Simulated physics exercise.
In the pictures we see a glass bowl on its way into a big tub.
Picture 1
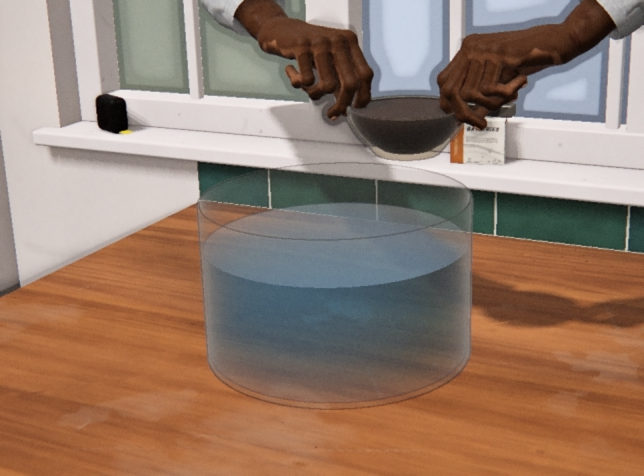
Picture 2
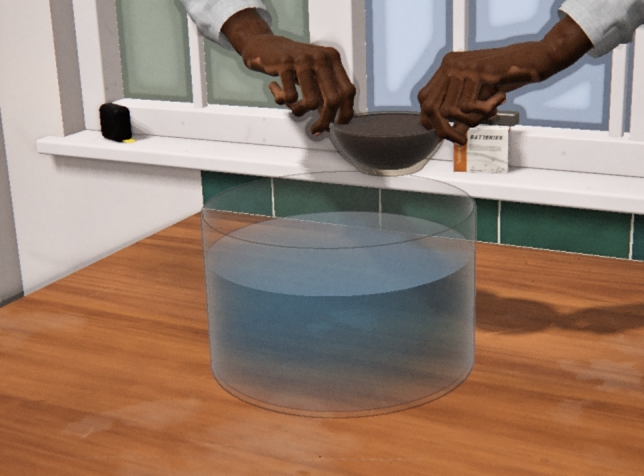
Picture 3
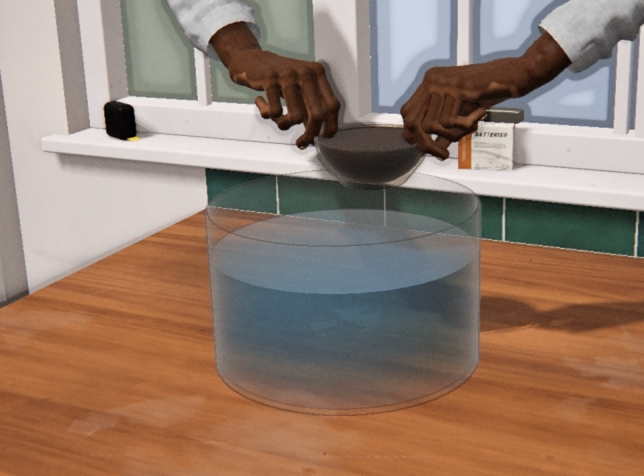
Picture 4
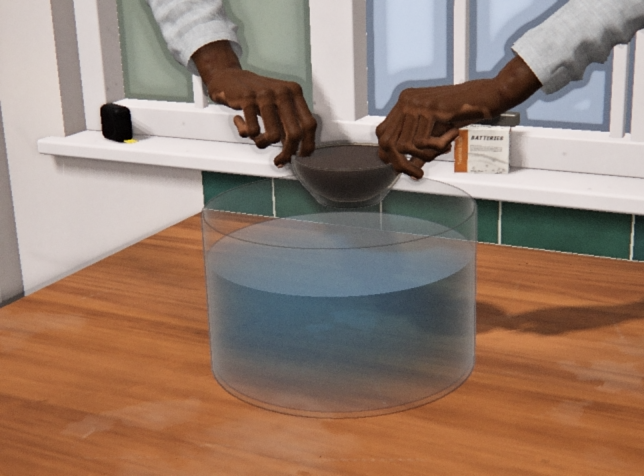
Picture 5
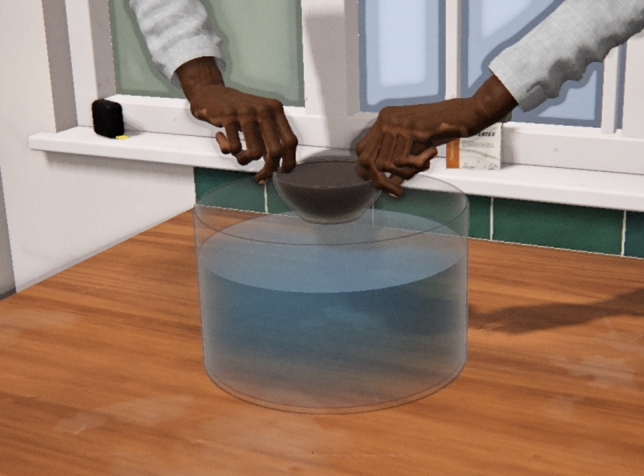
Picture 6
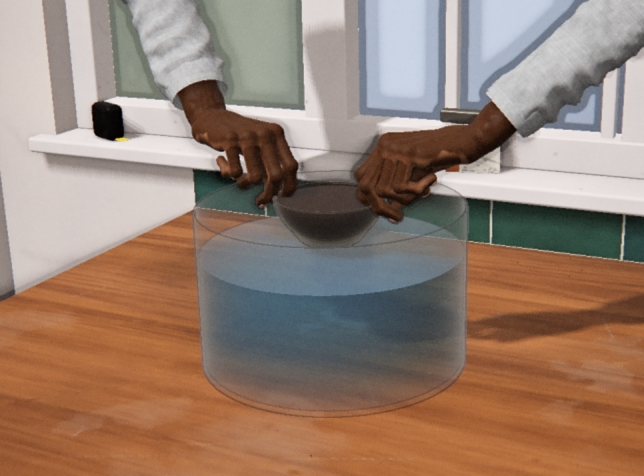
Small bowl of dark contents, held at the rim by two hands, moving left and lowering into a clear tub above blue water.
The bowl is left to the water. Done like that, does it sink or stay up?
It sinks.
A moment on, the bowl dips into the water.
Further on, water pours in over its rim.
When it is over, the bowl lies on the bottom.
